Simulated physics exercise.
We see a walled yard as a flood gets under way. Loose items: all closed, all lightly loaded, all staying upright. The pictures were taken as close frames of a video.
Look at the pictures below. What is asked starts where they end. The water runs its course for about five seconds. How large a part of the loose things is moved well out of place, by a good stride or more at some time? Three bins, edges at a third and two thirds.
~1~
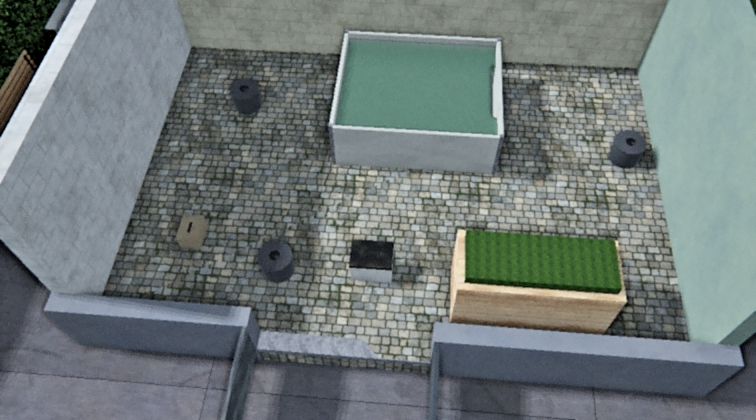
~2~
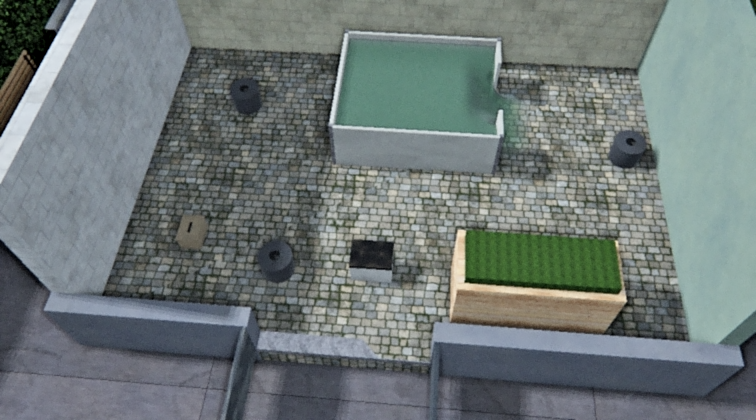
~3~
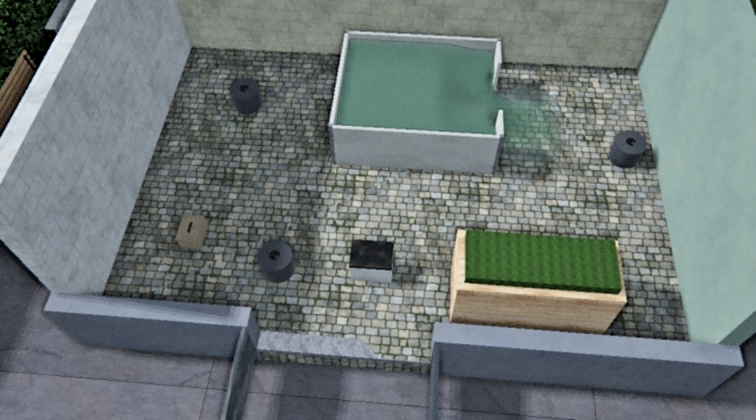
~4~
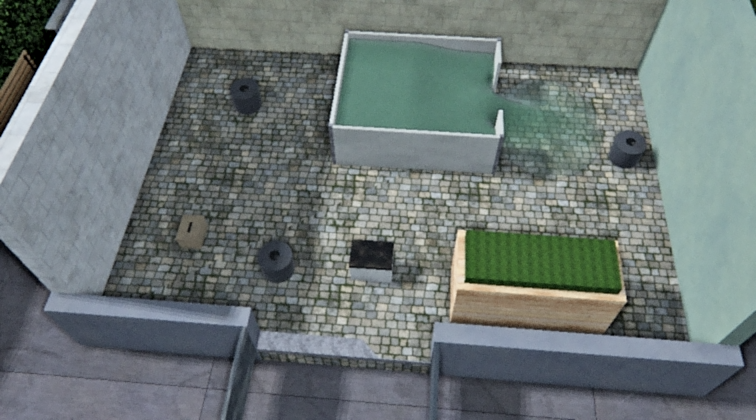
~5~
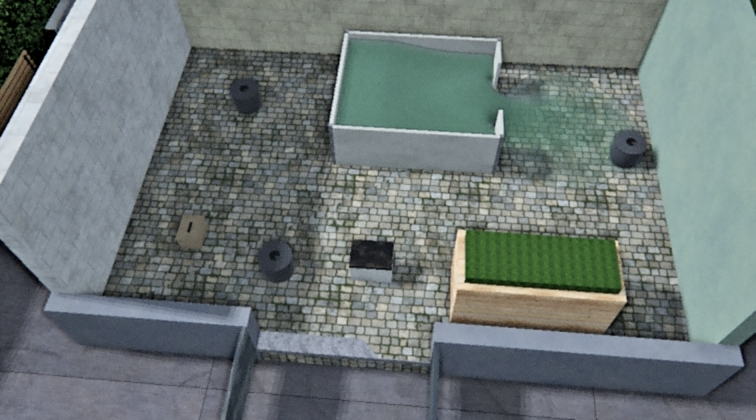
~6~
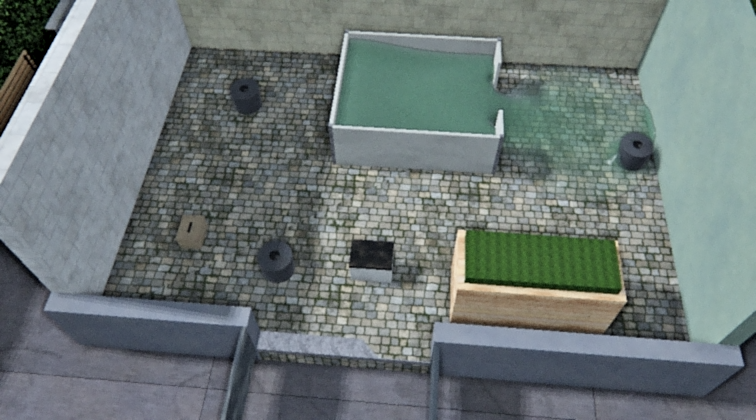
Below a third.
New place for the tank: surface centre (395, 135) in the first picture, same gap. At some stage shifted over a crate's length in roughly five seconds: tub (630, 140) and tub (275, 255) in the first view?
Travelled that far, fell short.
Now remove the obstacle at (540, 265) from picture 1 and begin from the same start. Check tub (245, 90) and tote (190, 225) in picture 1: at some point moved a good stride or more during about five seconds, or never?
In the order asked, the first one never gets that far and the second one never gets that far.
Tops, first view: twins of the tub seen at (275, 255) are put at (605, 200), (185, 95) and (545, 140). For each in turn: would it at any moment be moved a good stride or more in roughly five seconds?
In order: Shoved clear, hardly budges, then shoved clear.
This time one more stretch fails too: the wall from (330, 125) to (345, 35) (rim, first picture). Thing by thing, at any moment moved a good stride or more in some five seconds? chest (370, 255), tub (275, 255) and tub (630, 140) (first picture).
Object by object: Displaced that much, displaced that much, less than that.
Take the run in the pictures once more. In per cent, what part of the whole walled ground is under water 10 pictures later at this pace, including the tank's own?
Around 35 percent.
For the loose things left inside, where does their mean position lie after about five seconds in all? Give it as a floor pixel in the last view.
I'd say somewhere close to (331, 236).
A moment on, 0 of 5 are well off their spots; 1 afloat.
Next, 1 of 5 are well off their spots; 0 afloat.
Later, 1 of 5 are well off their spots; 1 afloat.
In the end, 1 of 5 are well off their spots, and 1 have been at some point; 2 afloat.
